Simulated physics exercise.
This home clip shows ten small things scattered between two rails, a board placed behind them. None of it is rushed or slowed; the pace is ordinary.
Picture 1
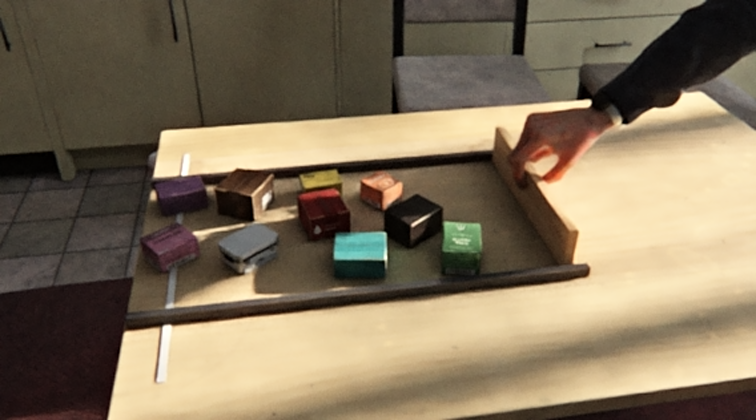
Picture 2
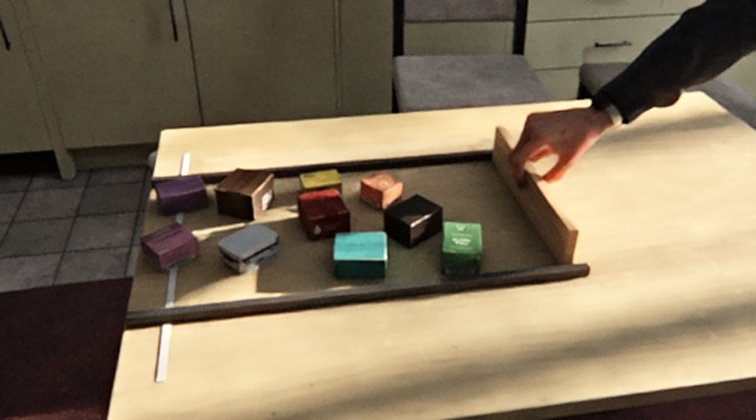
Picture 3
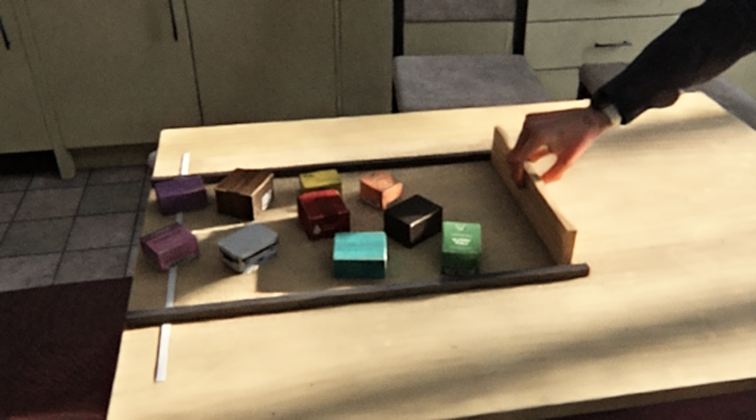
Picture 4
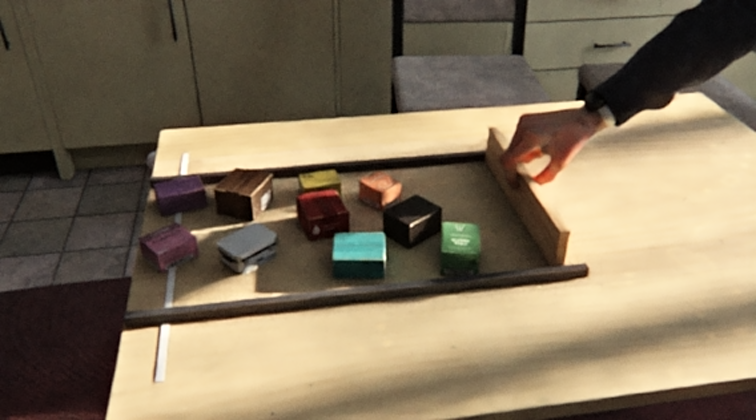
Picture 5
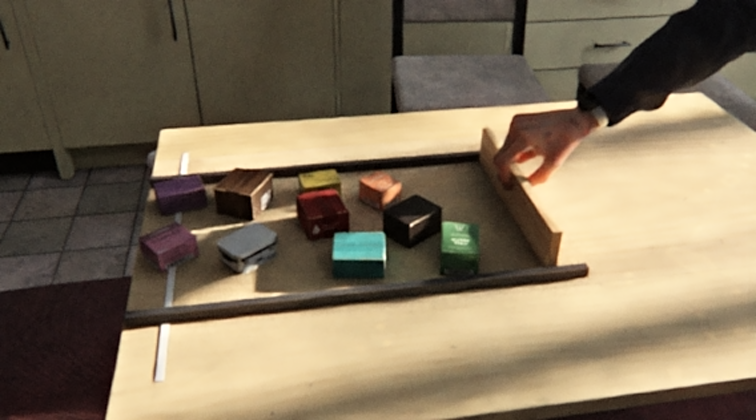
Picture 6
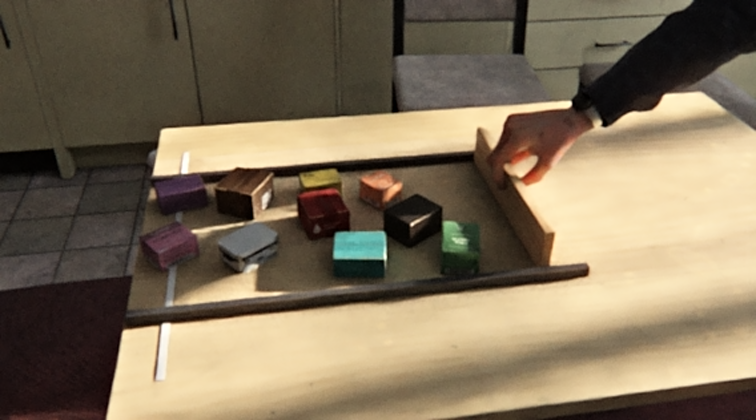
At the start, a hand grips a wooden board standing at the right end of two dark rails on a table, with ten small boxes and blocks scattered between them. The hand stays still briefly, then slides the board slightly left toward the objects, which stay in place.
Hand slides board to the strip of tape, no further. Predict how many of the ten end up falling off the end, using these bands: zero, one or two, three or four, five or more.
Five or more leave.
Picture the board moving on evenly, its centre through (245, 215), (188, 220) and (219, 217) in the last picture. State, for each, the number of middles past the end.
In order: 1, 7, 3.
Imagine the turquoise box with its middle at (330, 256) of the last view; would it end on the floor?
From that start, the object then does not stay.
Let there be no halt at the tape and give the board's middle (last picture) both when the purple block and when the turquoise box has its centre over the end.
Its middle is about (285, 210) and about (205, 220).
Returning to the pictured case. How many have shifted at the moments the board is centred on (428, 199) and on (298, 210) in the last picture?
At the one place 2, at the other 9.
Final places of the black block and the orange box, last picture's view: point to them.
About (145, 239), and the other about (164, 203).
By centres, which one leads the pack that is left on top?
Result: Black block.
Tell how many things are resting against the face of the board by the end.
In total, 3.
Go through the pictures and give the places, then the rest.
In the first frame, pink box (170, 247); purple block (182, 195); brown box (246, 194); board (530, 191); tape (177, 243).
In the second frame, purple block (182, 195); board (530, 190).
In the third frame, brown box (245, 193); black block (413, 221).
In the fourth frame, pink box (169, 247); orange box (380, 191).
In the fifth frame, purple block (181, 195); white case (248, 249).
In the sixth frame, pink box (170, 246); purple block (181, 194); brown box (245, 193); board (509, 192); tape (176, 241).
Soon after, none off yet; pink box at rest near (170, 246); purple block at rest near (181, 194); brown box at rest near (245, 193).
After that, none off yet; pink box at rest near (170, 246); purple block at rest near (181, 194); brown box displaced a little near (227, 195).
And then, one off so far; pink box displaced a little near (154, 240); purple block on its way down; brown box displaced well along near (144, 201).
In the end, the number that fall off is five or more; gone, turquoise box, yellow box, red box, white case, brown box, purple block and pink box.
